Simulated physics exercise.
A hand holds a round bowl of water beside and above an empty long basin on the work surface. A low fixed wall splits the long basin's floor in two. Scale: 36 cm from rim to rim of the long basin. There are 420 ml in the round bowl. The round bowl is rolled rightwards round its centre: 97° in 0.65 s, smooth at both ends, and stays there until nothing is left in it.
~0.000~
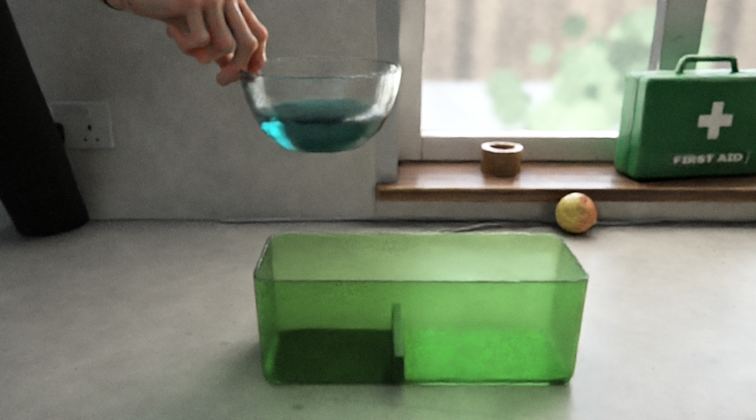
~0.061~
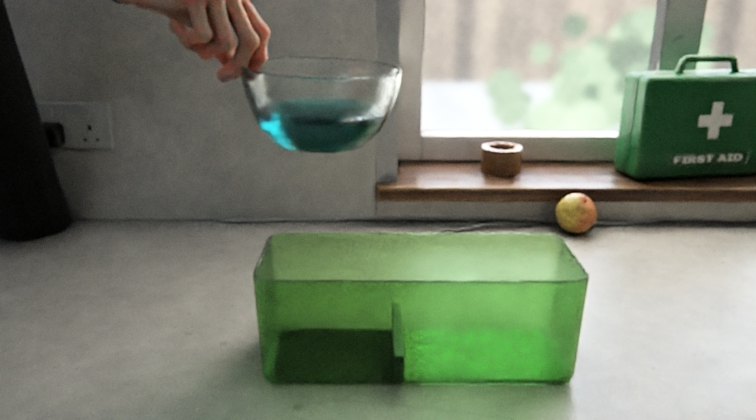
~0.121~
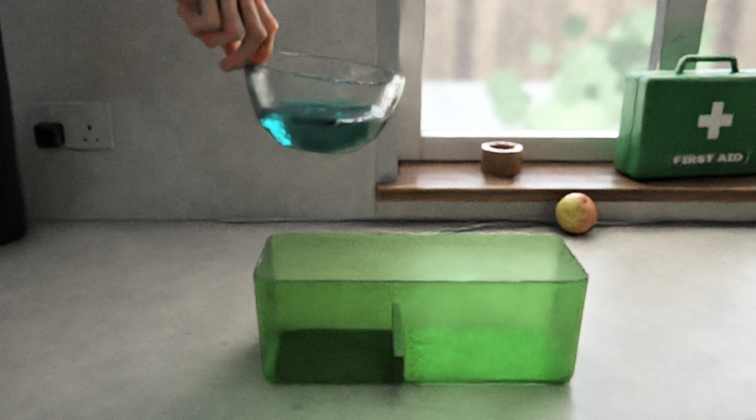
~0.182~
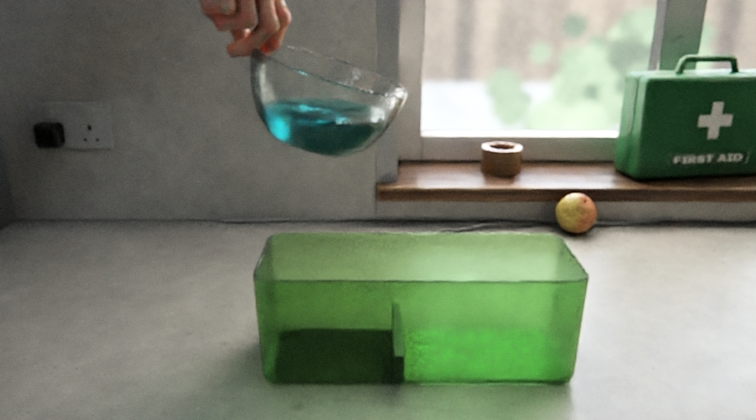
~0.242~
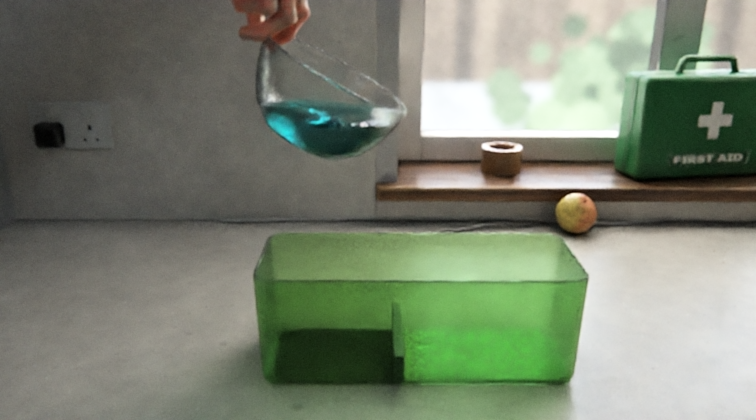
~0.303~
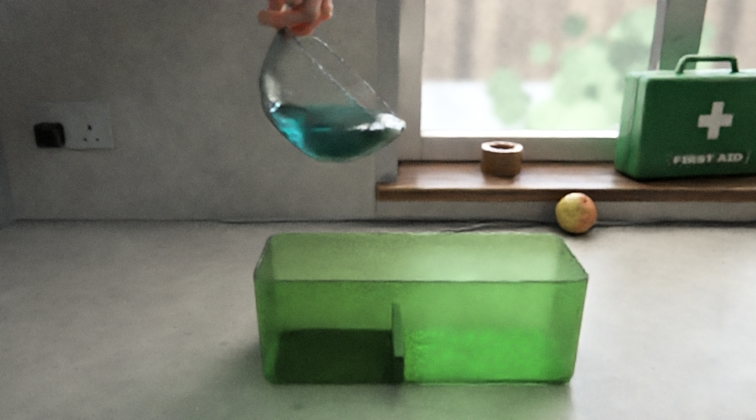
A hand at the upper left holds a clear round bowl of blue liquid and rolls it steadily rightwards until it leans steeply, the liquid shifting towards its lower right lip. Below sits a translucent green basin with a low inner wall, near an apple, a roll of tape and a green first aid case by the window. The grey worktop is seen from the front, slightly above, in a still view.
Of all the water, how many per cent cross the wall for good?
About 89 per cent.
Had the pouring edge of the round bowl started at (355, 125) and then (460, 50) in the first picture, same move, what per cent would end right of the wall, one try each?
First 25, then 85 per cent.
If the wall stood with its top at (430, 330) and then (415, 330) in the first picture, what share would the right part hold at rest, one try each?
In turn about 55 and 75 per cent.
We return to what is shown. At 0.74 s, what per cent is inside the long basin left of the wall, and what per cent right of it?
Some 10 per cent left and 78 right.
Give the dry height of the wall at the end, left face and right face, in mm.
Left about 32 mm, right about 20 mm.
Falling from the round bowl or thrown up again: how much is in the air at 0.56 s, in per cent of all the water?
About 48 per cent.
By 0.56 s the tilt is 92° and 21 per cent is still to pour, 0 is left of the wall and 31 right of it.
By 0.74 s the tilt is 97° and 2 per cent is still to pour, 11 is left of the wall and 78 right of it.
By 0.94 s the tilt is 97° and 0 per cent is still to pour, 10 is left of the wall and 89 right of it.
By 1.15 s the tilt is 97° and 0 per cent is still to pour, 10 is left of the wall and 89 right of it.
At rest 10 per cent lies left of the wall, 89 right of it and 1 outside.
